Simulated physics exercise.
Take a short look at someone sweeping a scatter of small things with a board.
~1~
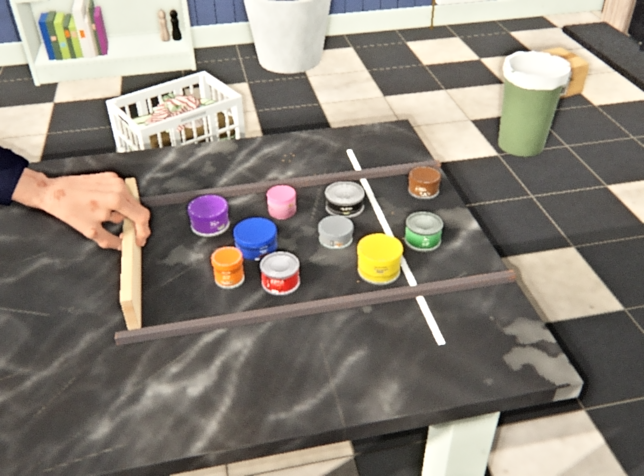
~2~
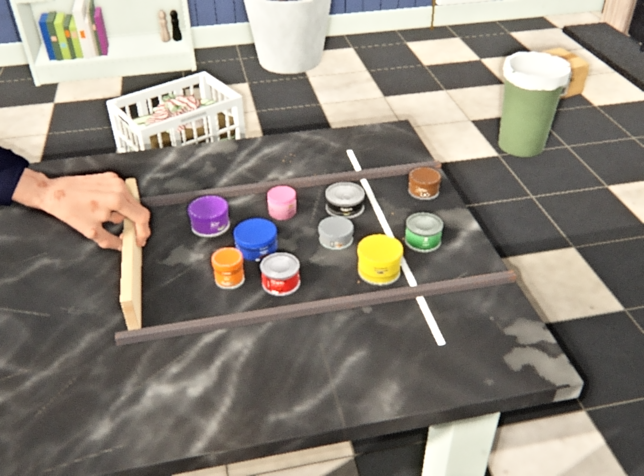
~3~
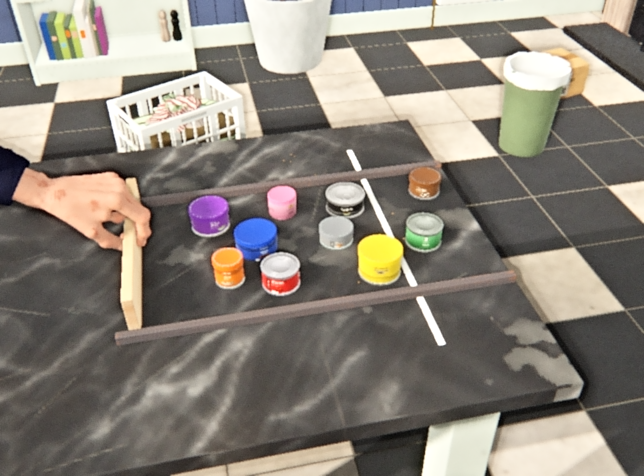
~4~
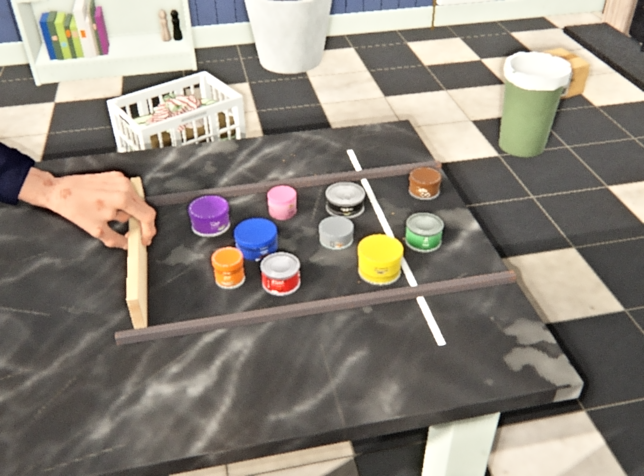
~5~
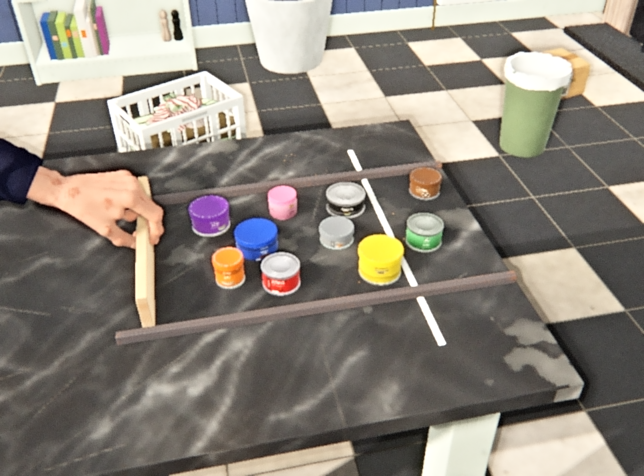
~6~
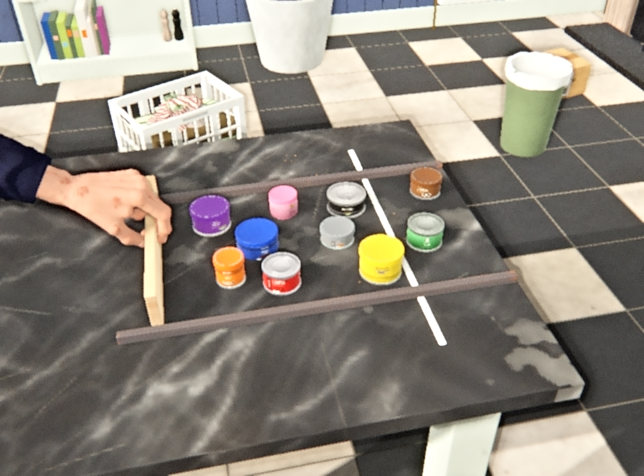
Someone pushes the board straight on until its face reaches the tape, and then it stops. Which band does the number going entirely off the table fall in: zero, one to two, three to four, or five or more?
I expect every piece to stay on the table.
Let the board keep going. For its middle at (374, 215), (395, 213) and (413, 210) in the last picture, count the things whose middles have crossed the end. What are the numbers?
In order, that gives 0, then 0, then 1.
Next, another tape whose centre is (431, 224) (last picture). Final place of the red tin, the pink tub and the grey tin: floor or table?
The red tin is still there; as for the pink tub, it is still there; and the grey tin is no longer there.
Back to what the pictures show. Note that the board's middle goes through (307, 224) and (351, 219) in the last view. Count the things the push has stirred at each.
7 at one spot and 9 at the other.
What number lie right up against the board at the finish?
It adds up to 5.
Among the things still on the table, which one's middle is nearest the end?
The brown tin is foremost.
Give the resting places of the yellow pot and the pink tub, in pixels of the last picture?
First (460, 248), then (380, 177).
A little later, none off yet; brown tin at rest near (426, 184); green tin at rest near (425, 232); yellow pot at rest near (381, 260).
When it is over, the number that fall off is zero.
